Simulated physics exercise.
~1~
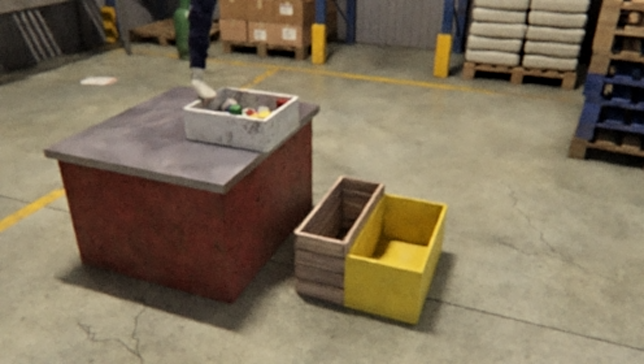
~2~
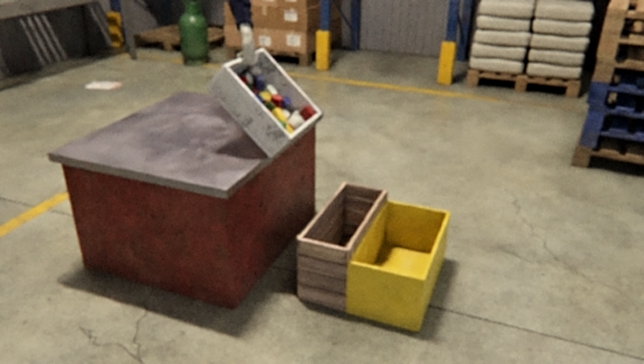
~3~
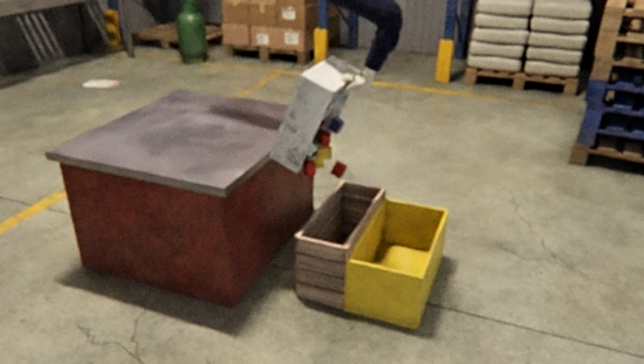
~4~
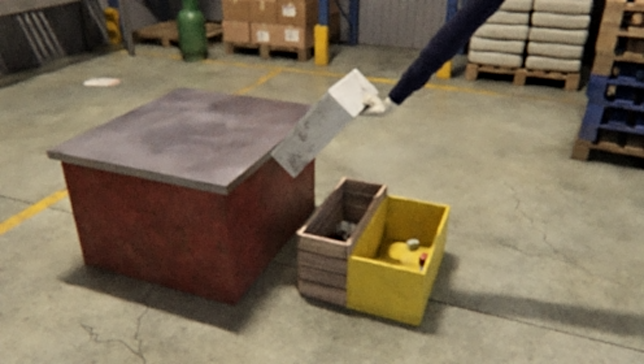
To begin with, a white crate of small, colourful toy bricks sits on a dark red bench with a grey top in a warehouse, while a wooden tub and a yellow tub stand empty on the floor to the right. A dark-sleeved arm reaches in from behind, and the crate tips up steeply at the bench's edge. It swings further over, and bricks tumble out towards the tubs. By the end, the arm holds the crate nearly upside down, with some bricks in the wooden tub and only a few lying in the yellow one.
